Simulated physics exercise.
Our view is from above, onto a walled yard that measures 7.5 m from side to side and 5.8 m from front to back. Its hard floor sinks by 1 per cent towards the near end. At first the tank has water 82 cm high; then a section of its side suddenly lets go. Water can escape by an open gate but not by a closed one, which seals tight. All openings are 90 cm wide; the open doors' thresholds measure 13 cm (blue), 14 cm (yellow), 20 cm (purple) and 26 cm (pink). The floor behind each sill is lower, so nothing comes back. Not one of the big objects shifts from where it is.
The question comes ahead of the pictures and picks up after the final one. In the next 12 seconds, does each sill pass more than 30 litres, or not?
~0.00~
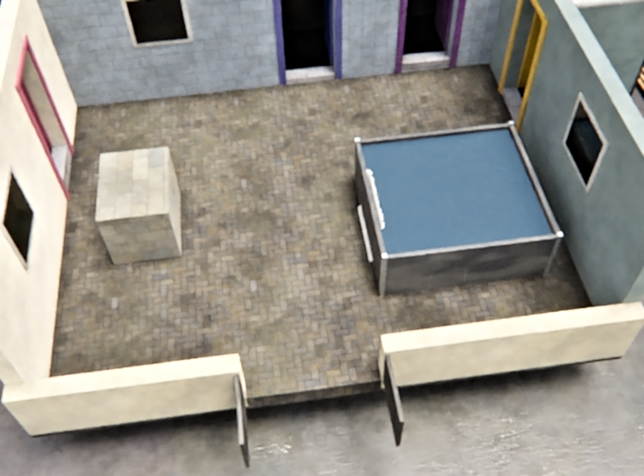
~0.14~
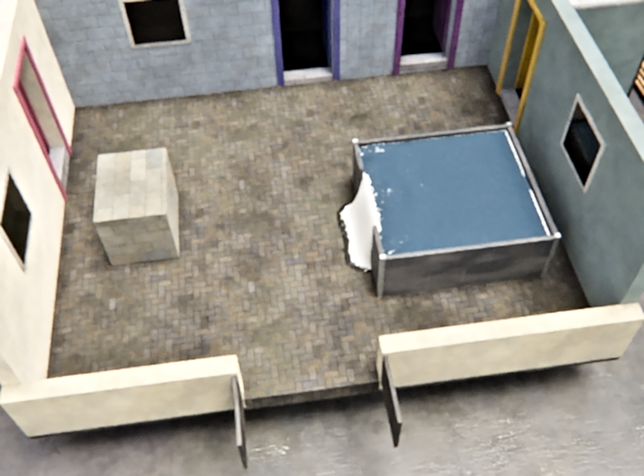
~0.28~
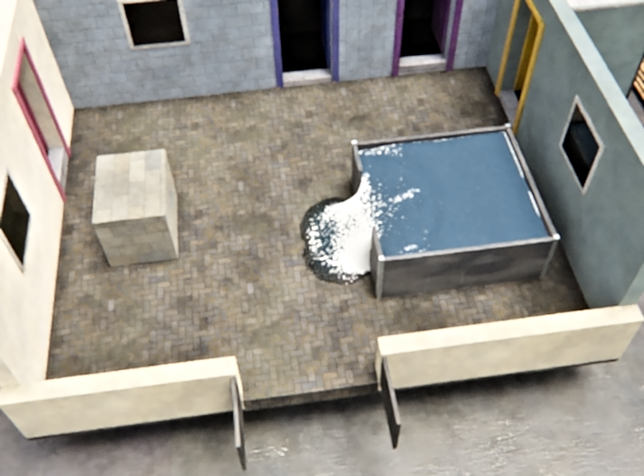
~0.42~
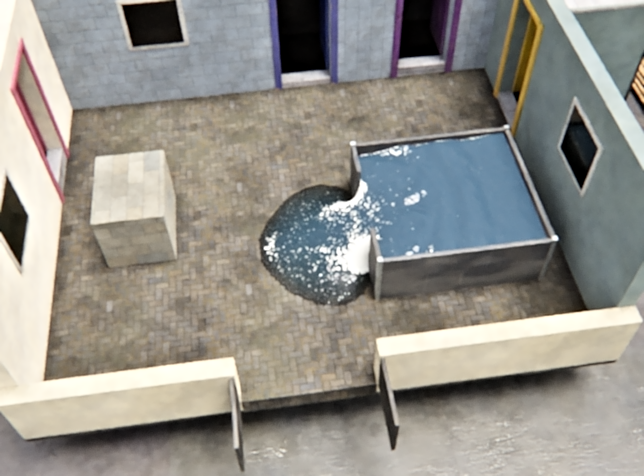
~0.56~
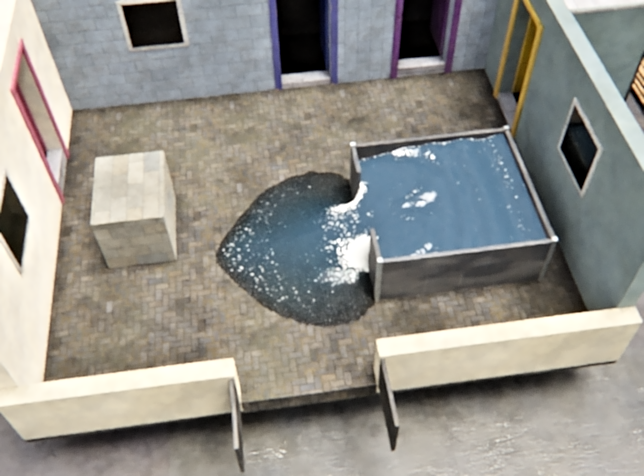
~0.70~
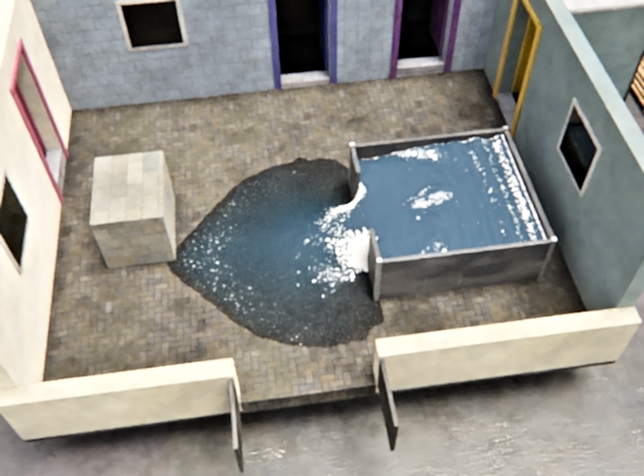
My prediction: The blue door remains shy of the limit; the yellow door remains shy of the limit; the purple door remains shy of the limit; the pink door remains shy of the limit.
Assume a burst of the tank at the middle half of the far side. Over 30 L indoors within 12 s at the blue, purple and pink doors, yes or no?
Note: Blue beyond the mark, purple beyond the mark, pink short of the mark.
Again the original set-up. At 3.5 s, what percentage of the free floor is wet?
Wet share: Near 55 percent.
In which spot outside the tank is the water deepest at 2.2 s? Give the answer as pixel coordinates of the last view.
Roughly at pixel (43, 387).
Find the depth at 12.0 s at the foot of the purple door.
About 11.5 cm deep.
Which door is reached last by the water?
I'd say the yellow one.
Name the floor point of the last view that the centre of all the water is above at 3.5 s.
Pixel position near (281, 237).
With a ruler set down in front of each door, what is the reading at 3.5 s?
Blue 0 cm, yellow 0 cm, purple 0 cm, pink 12 cm.
After 1.4 s water covers 40 % of the floor and is deepest (47 cm) near (355, 241); blue door not reached, yellow door not reached, purple door not reached, pink door not reached.
After 2.2 s water covers 50 % of the floor and is deepest (52 cm) near (43, 387); blue door not reached, yellow door not reached, purple door not reached, pink door not reached.
After 3.5 s water covers 55 % of the floor and is deepest (32 cm) near (40, 412); blue door not reached, yellow door not reached, purple door not reached, pink door 12 cm at the sill, 0 L in.
After 7.0 s water covers 85 % of the floor and is deepest (21 cm) near (54, 276); blue door 9 cm at the sill, 0 L in, yellow door 1 cm at the sill, 0 L in, purple door 4 cm at the sill, 0 L in, pink door 17 cm at the sill, 1 L in.
After 12.0 s water covers 100 % of the floor and is deepest (16 cm) near (588, 340); blue door 5 cm at the sill, 0 L in, yellow door 13 cm at the sill, 2 L in, purple door 11 cm at the sill, 0 L in, pink door 9 cm at the sill, 1 L in.
